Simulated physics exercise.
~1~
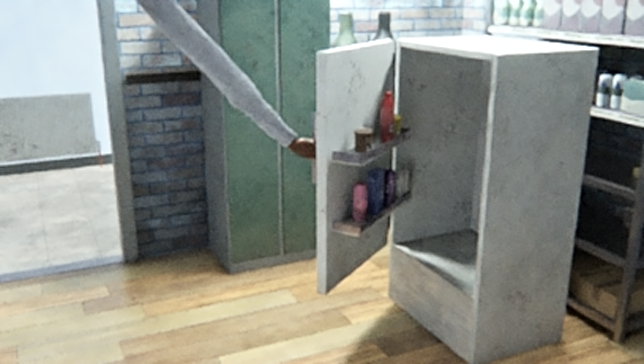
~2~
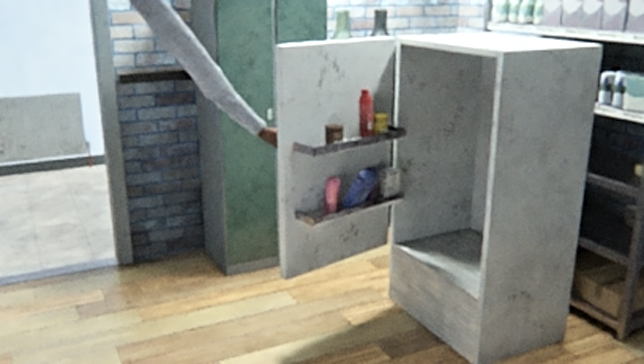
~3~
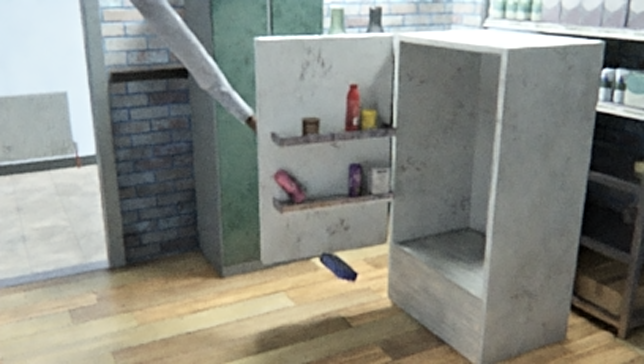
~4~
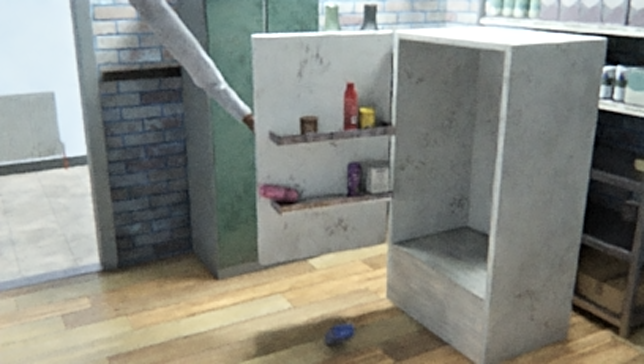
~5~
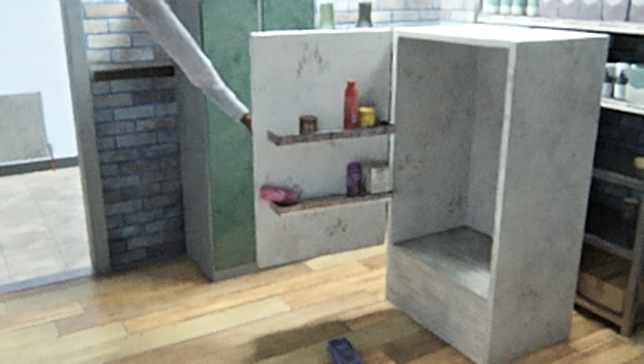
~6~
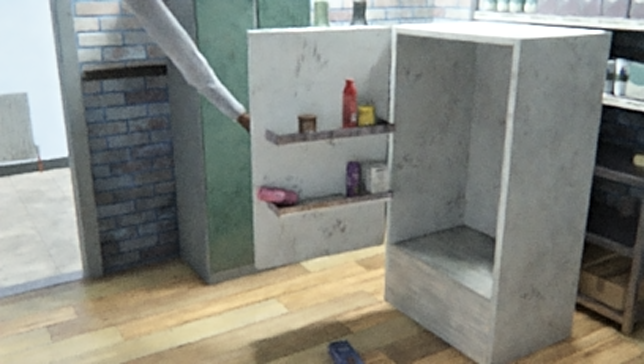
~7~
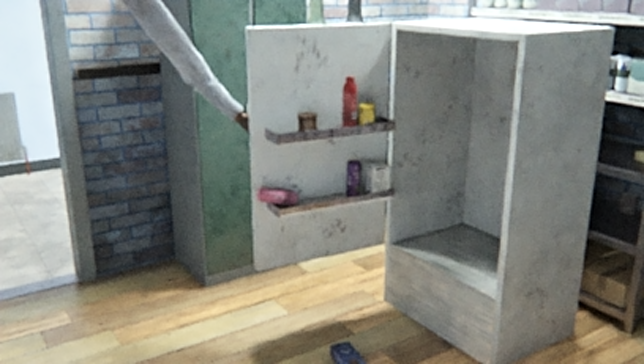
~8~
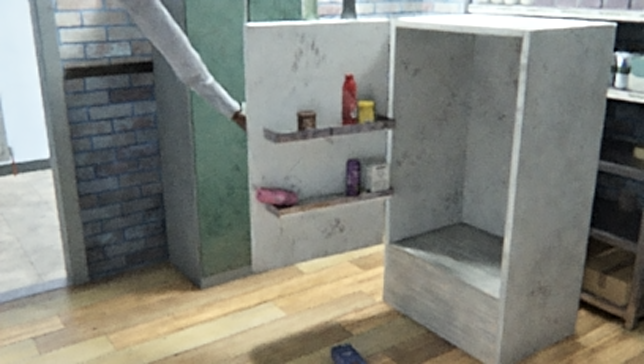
The clip shows a hand pulling open a grey cabinet door with small containers on its inner racks. As it swings left, a blue carton drops to the wooden floor and a pink can tips over, ending on its side on the lower rack while the other containers stay in place.
